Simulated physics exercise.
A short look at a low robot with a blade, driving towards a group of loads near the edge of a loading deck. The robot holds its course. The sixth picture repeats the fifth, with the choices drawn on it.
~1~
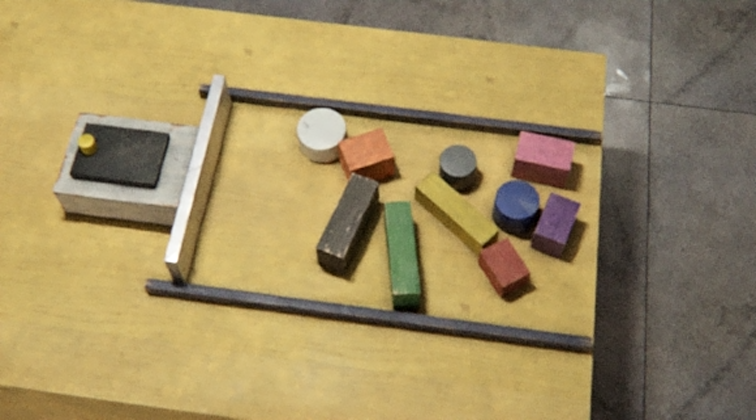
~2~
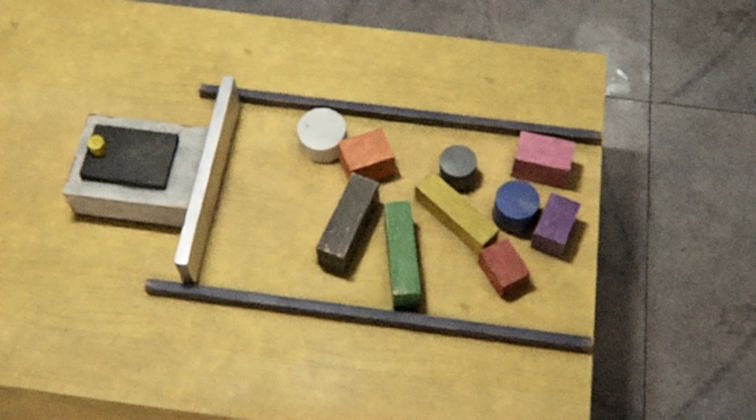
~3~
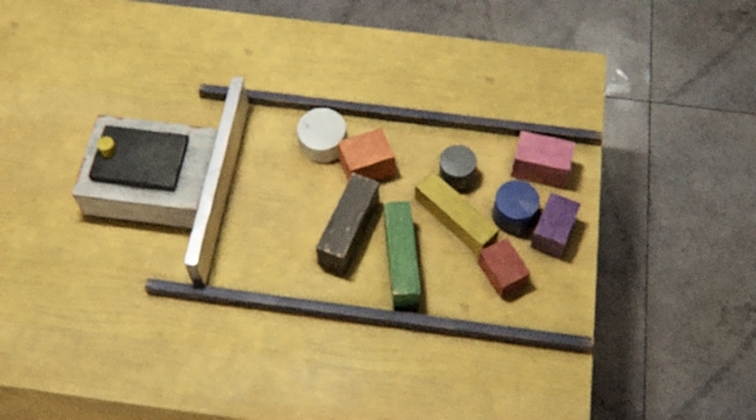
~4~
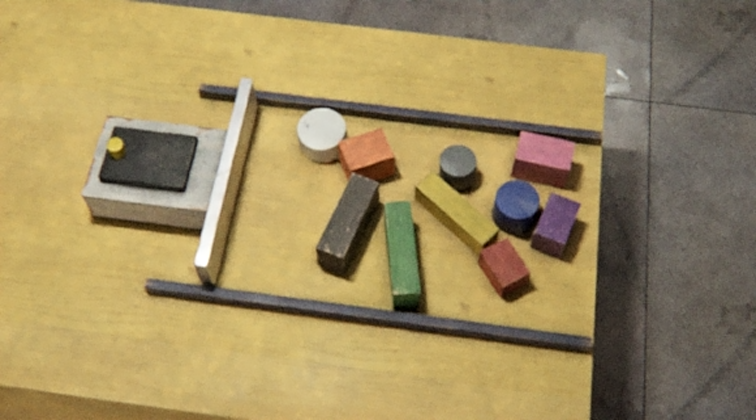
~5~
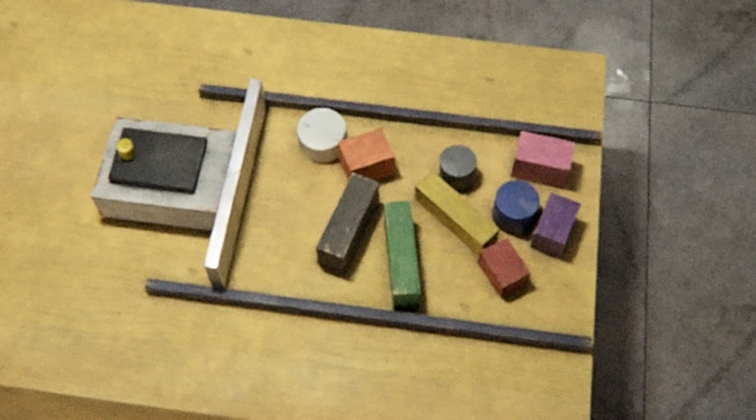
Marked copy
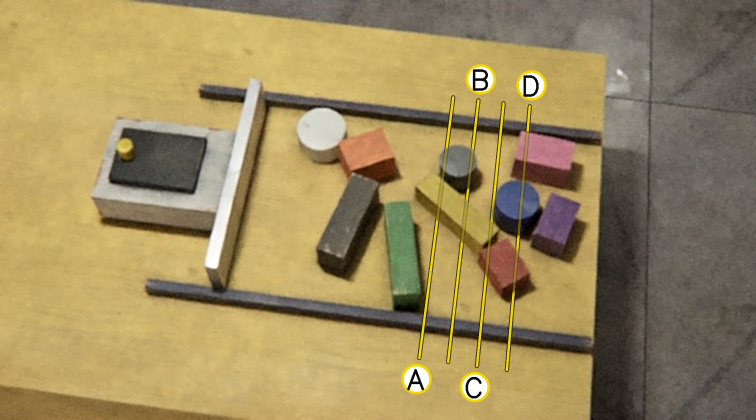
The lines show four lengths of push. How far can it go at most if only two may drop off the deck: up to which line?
C is the last line within the limit.
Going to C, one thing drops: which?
The purple crate.
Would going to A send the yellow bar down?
No.
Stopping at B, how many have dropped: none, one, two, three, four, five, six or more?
In all, none.
On the copy, A at (437, 219); B at (464, 222); C at (491, 226); D at (519, 229).
On C. First, robot (257, 171); white canister (371, 135); orange crate (386, 167).
Then, robot (350, 183); red crate (523, 295); blue canister (522, 207).
Finally, robot (418, 192); purple crate over the edge; pink crate (598, 163); one fallen.
By contrast, A is within the limit but short; B is within the limit but short; D drops three.
